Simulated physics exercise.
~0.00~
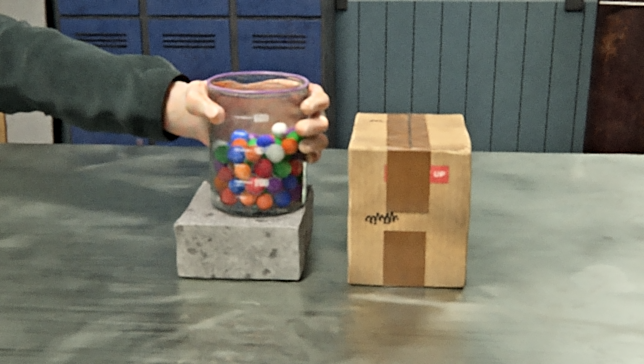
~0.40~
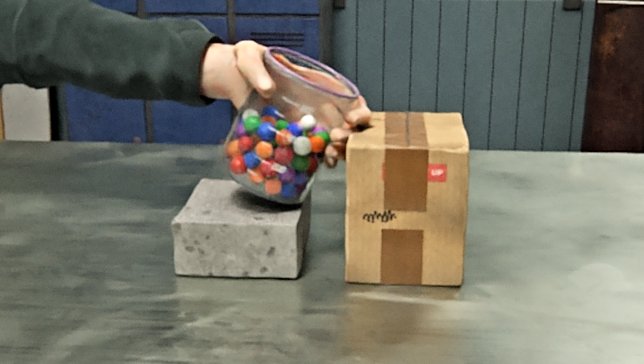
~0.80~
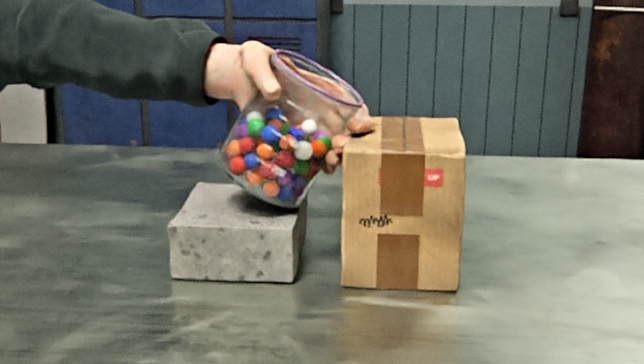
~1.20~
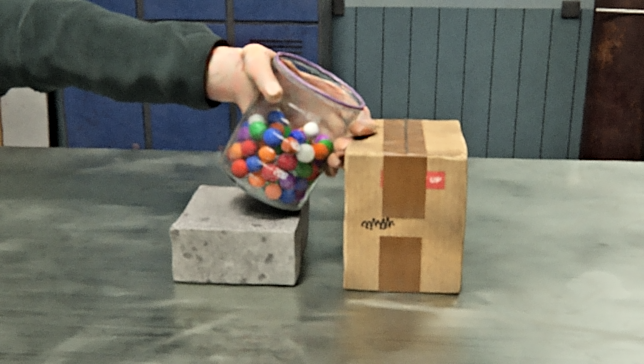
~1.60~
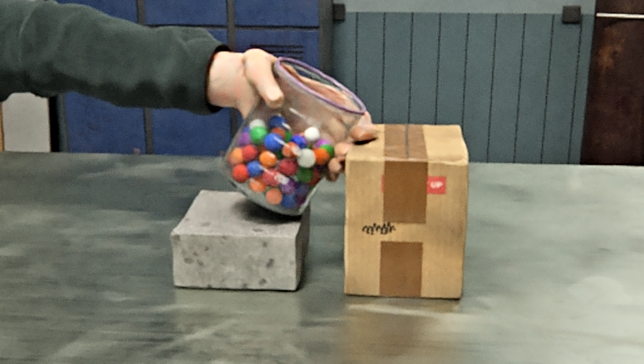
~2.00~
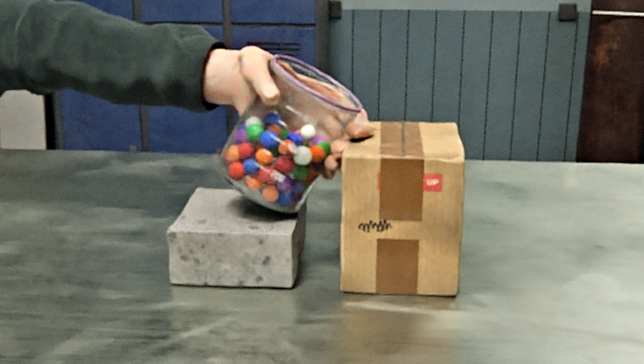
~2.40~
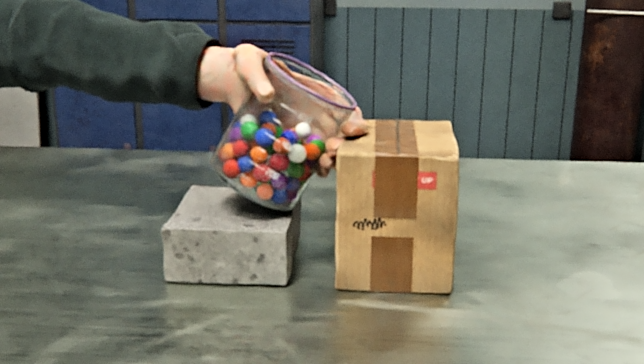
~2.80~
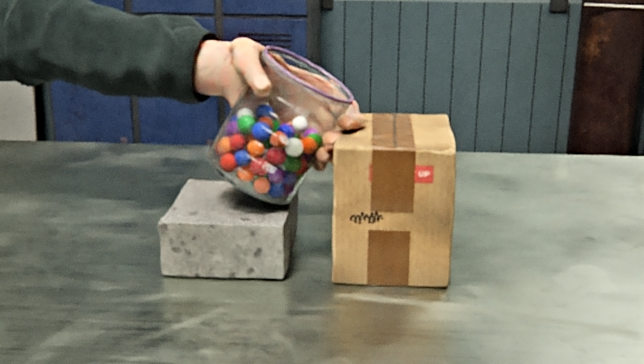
A clear beaker of colorful balls is tilted by a hand against a cardboard box, spilling none.
